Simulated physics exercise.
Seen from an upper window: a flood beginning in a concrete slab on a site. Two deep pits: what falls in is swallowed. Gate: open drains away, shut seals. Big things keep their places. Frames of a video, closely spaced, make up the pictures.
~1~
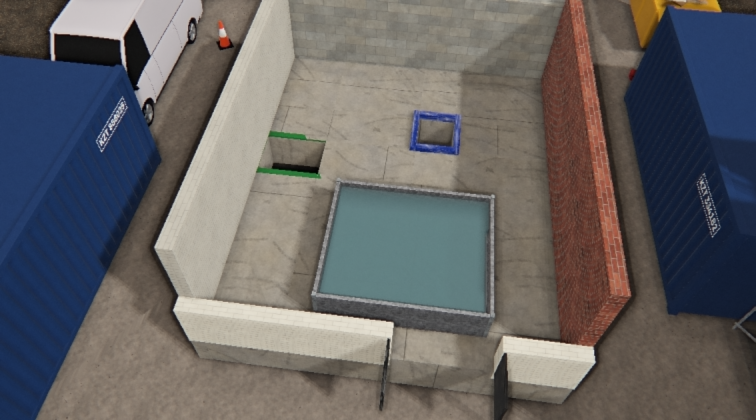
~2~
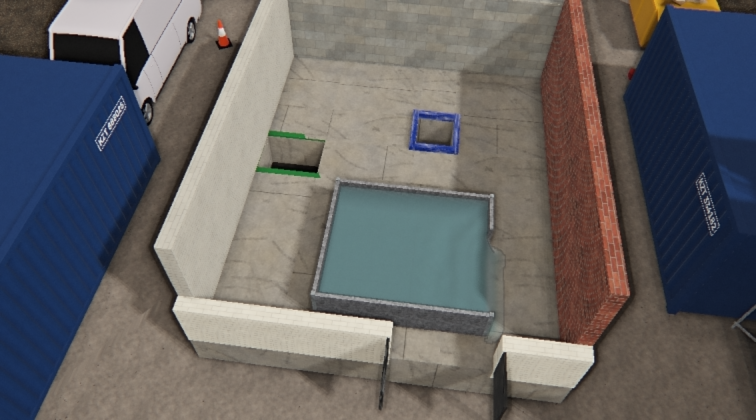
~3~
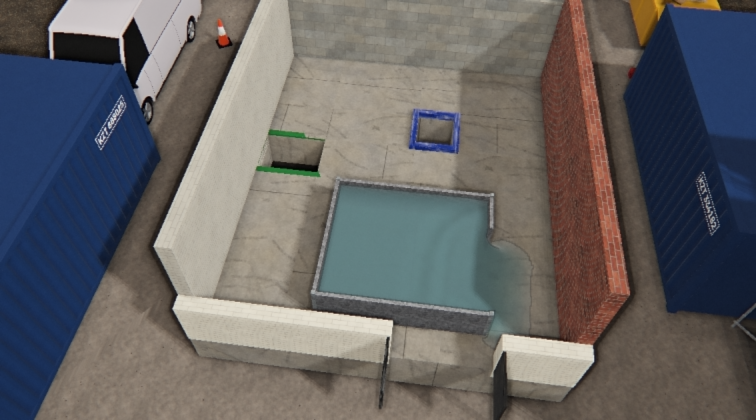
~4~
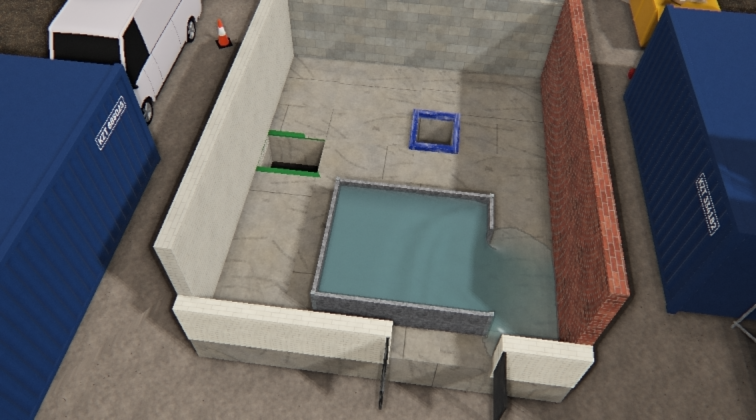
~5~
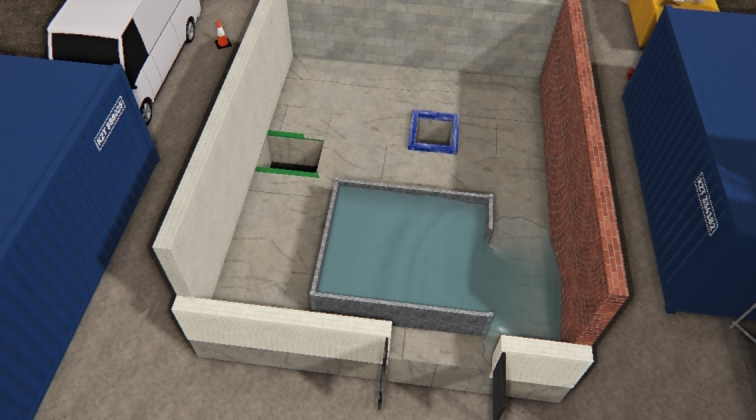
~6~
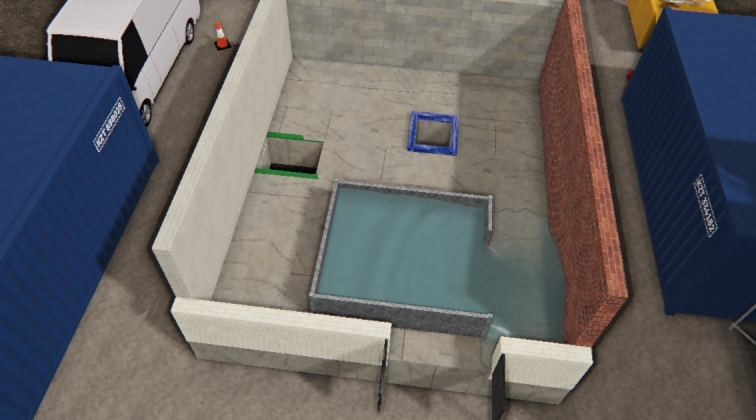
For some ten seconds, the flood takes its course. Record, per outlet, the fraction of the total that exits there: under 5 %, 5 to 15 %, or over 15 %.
Outcome: The gate is likely to claim a middle share of five to fifteen per cent; the green pit is likely to claim a middle share of five to fifteen per cent; the blue pit is likely to claim a small share beneath five per cent.
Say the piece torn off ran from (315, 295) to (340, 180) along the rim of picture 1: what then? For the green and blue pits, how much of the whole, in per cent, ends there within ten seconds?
The green pit takes 50 per cent and the blue pit 0 per cent.
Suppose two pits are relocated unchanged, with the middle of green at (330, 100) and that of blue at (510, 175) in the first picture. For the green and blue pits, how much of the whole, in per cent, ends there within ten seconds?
Green gets 8 in a hundred; blue gets 15 in a hundred.
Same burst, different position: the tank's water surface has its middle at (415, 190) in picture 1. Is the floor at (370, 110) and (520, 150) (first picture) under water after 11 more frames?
Outcome, point 1 then point 2: Unwetted / inundated.
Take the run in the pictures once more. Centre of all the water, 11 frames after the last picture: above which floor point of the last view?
Somewhere near (451, 273).
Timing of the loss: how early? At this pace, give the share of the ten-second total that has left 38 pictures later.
Close to 45 per cent, I'd say.
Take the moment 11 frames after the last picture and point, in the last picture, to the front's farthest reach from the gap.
Somewhere around (538, 111).
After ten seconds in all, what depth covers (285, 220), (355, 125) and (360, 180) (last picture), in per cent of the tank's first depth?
Around 4, 4 and 4 percent, in that order.
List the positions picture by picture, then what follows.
In the first picture, still water in the open tank at (409, 245).
In the second picture, water pours out at (485, 283) and has run to a hidden place.
In the third picture, the front is at a hidden place, out from the gap at (484, 284).
In the fourth picture, water pours out at (484, 285) and has run to a hidden place.
In the fifth picture, the front is at (548, 234), out from the gap at (483, 286).
In the sixth picture, water pours out at (483, 287) and has run to (546, 222).
A moment on, water covers 15 % of the floor; the gate 0 %, the green pit 0 %, the blue pit 0 %.
Next, water covers 30 % of the floor; the gate 1 %, the green pit 0 %, the blue pit 0 %.
Then, water covers 50 % of the floor; the gate 6 %, the green pit 0 %, the blue pit 1 %.
Later, water covers 80 % of the floor; the gate 9 %, the green pit 1 %, the blue pit 1 %.
In the end, water covers 90 % of the floor; the gate 13 %, the green pit 11 %, the blue pit 2 %.
